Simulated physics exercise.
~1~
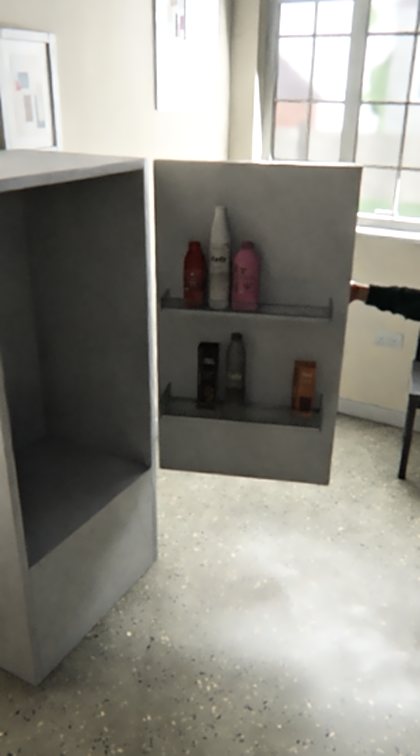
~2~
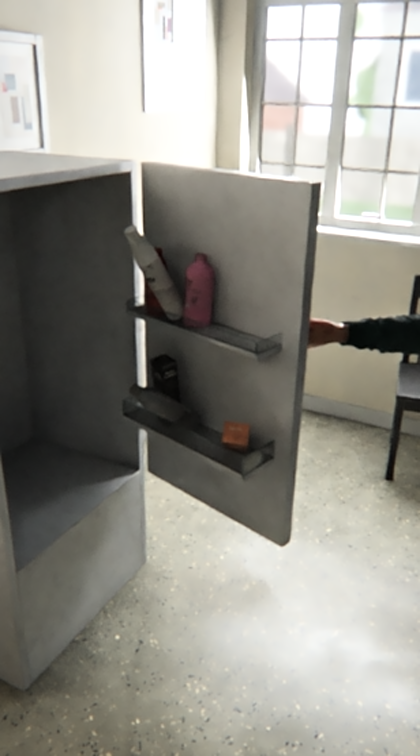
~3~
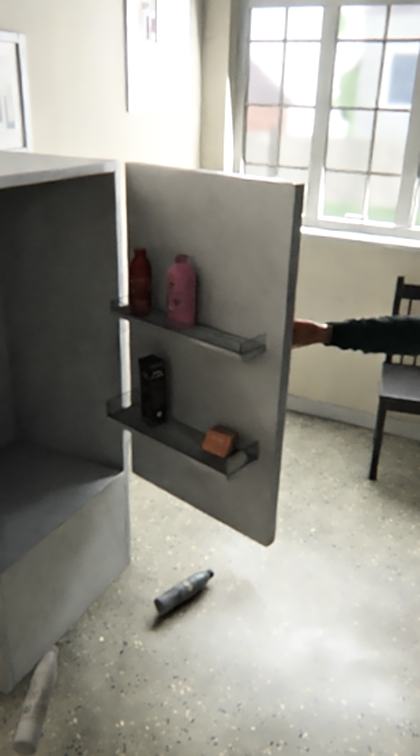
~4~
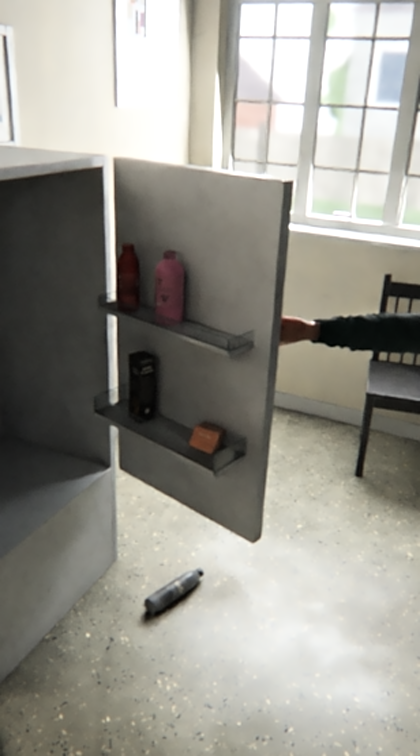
A grey door with two railed racks on its inner side hangs open from a grey cabinet in a bright room, seen from the front and slightly above. The upper rack holds a red, a white and a pink bottle, the lower a black carton, a grey bottle and an orange carton. A hand at the right edge swings the door, and the white and grey bottles tip. Both drop over the rails to the speckled floor, while the orange carton topples on its rack. The view drifts right, leaving the grey bottle lying below and the red bottle, pink bottle and black carton upright.
